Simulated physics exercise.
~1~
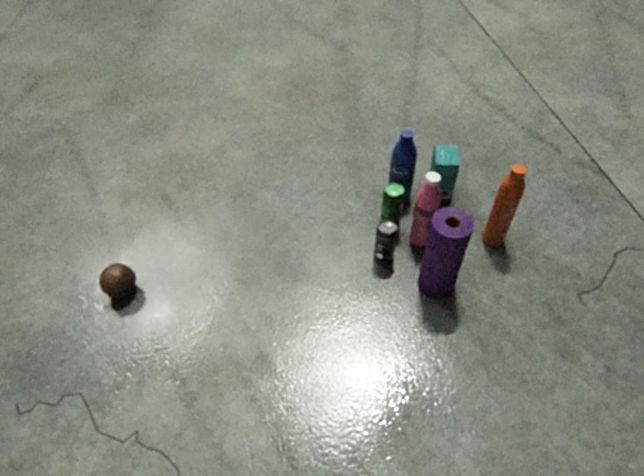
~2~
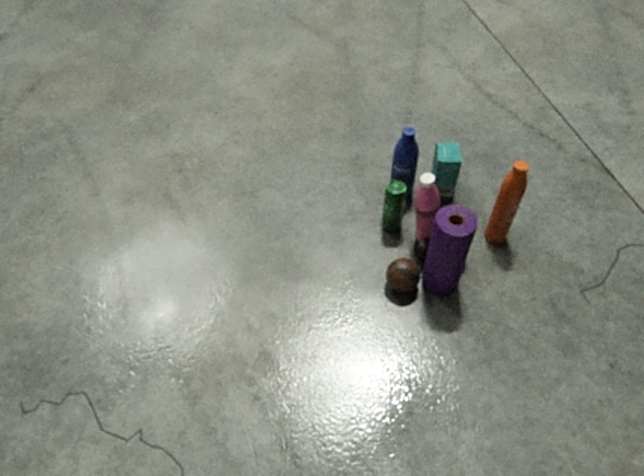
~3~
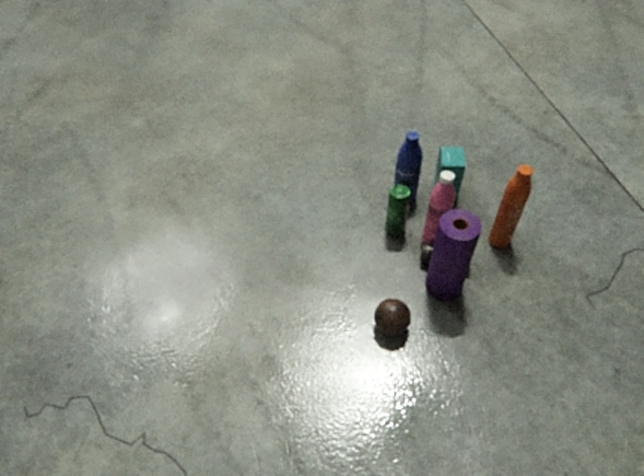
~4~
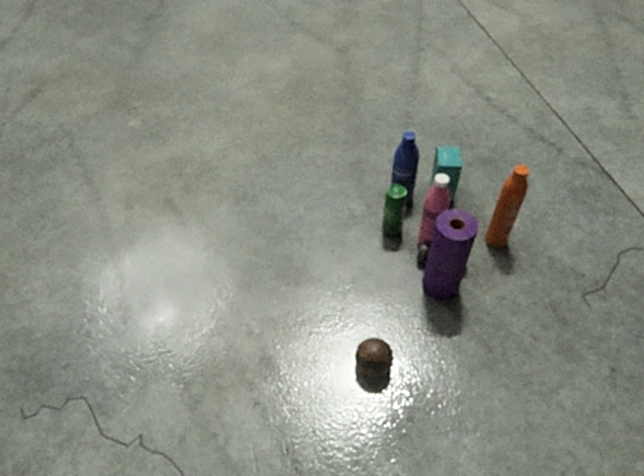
A purple roll stands at the front of a cluster of upright things on a grey, cracked concrete floor, seen from above, with pink and blue bottles and a turquoise carton behind it, an orange bottle to the right, and a green can and a small black can to the left. A brown ball sits apart at the left. It rolls right to the cluster, and the black can ends up on its side beside the roll, partly hidden. The ball then rolls away down and slightly left across the shiny patch. The other things remain standing, with the ball in front of them.
